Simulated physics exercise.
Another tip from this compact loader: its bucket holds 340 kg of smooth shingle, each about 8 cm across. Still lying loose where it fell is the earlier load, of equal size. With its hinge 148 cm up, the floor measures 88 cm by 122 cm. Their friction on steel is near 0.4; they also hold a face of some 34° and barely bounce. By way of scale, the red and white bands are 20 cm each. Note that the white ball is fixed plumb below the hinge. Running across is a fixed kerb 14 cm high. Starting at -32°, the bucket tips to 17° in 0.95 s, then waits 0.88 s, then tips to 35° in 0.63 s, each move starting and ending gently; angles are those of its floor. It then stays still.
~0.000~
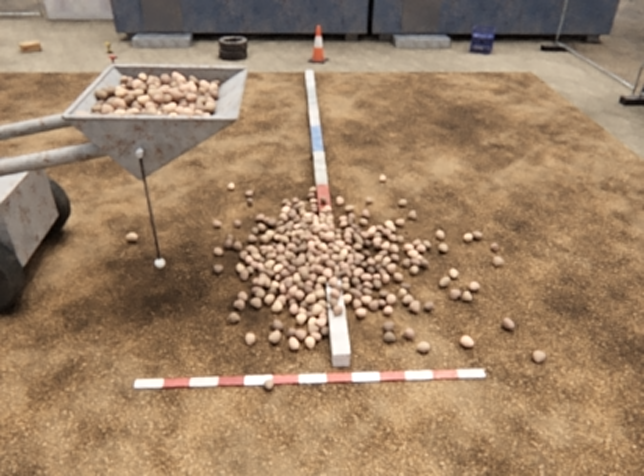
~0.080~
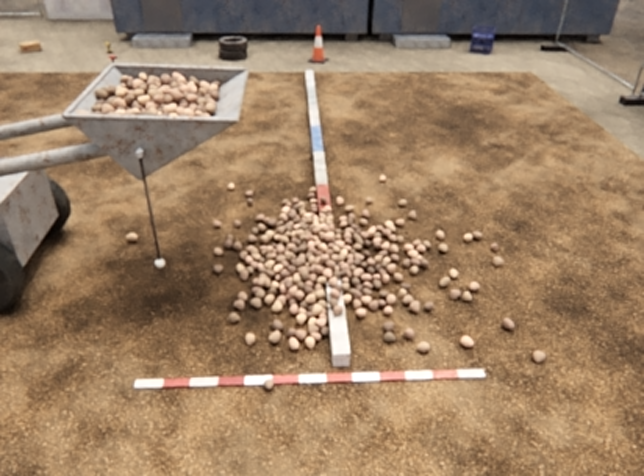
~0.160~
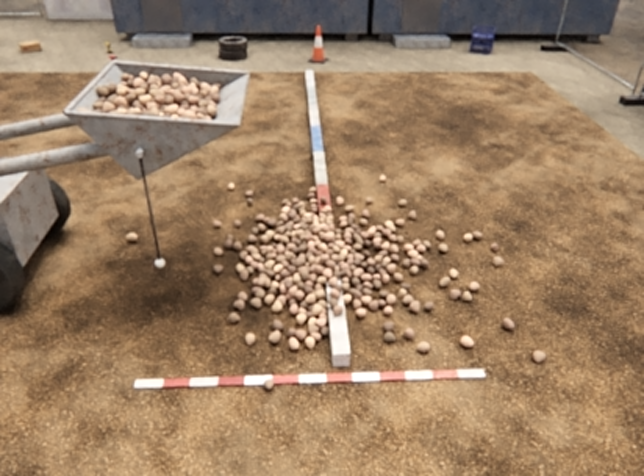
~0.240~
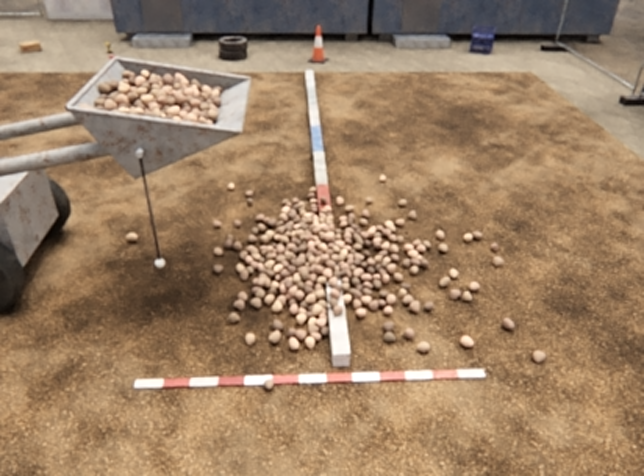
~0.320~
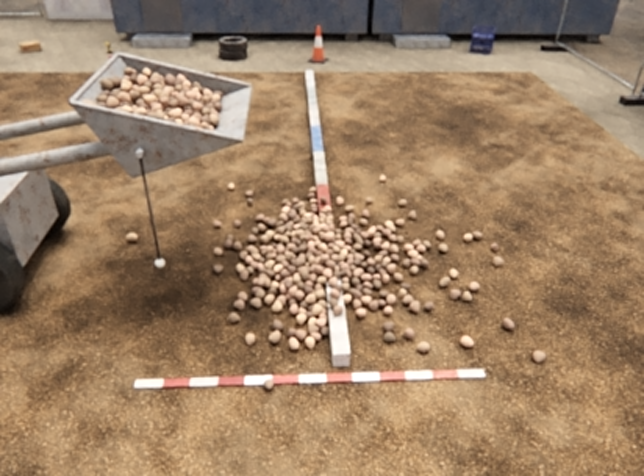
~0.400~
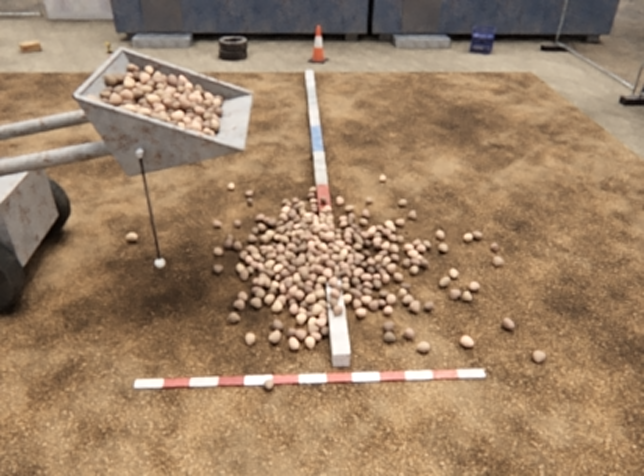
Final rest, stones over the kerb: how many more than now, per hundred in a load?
10 per hundred.
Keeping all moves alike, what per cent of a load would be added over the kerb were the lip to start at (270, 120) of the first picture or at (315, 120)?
Roughly 35 and 90 percent, in that order.
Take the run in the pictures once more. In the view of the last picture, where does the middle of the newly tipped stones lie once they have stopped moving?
Near (283, 253).
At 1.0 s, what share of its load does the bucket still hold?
Near 100 per cent of the load is held.
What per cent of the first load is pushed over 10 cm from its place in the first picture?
Close to 15 in a hundred of them.
After 0.7 s the floor is at 9°; in per cent of one load, 100 in the bucket, 71 on this side of the kerb, 29 over the kerb; the foremost stones are at (516, 285).
After 1.0 s the floor is at 17°; in per cent of one load, 98 in the bucket, 72 on this side of the kerb, 29 over the kerb; the foremost stones are at (516, 285).
After 2.9 s the floor is at 35°; in per cent of one load, 0 in the bucket, 161 on this side of the kerb, 39 over the kerb; the foremost stones are at (516, 285).
After 5.6 s the floor is at 35°; in per cent of one load, 0 in the bucket, 160 on this side of the kerb, 39 over the kerb; the foremost stones are at (516, 285). Net gain over the kerb, 10.
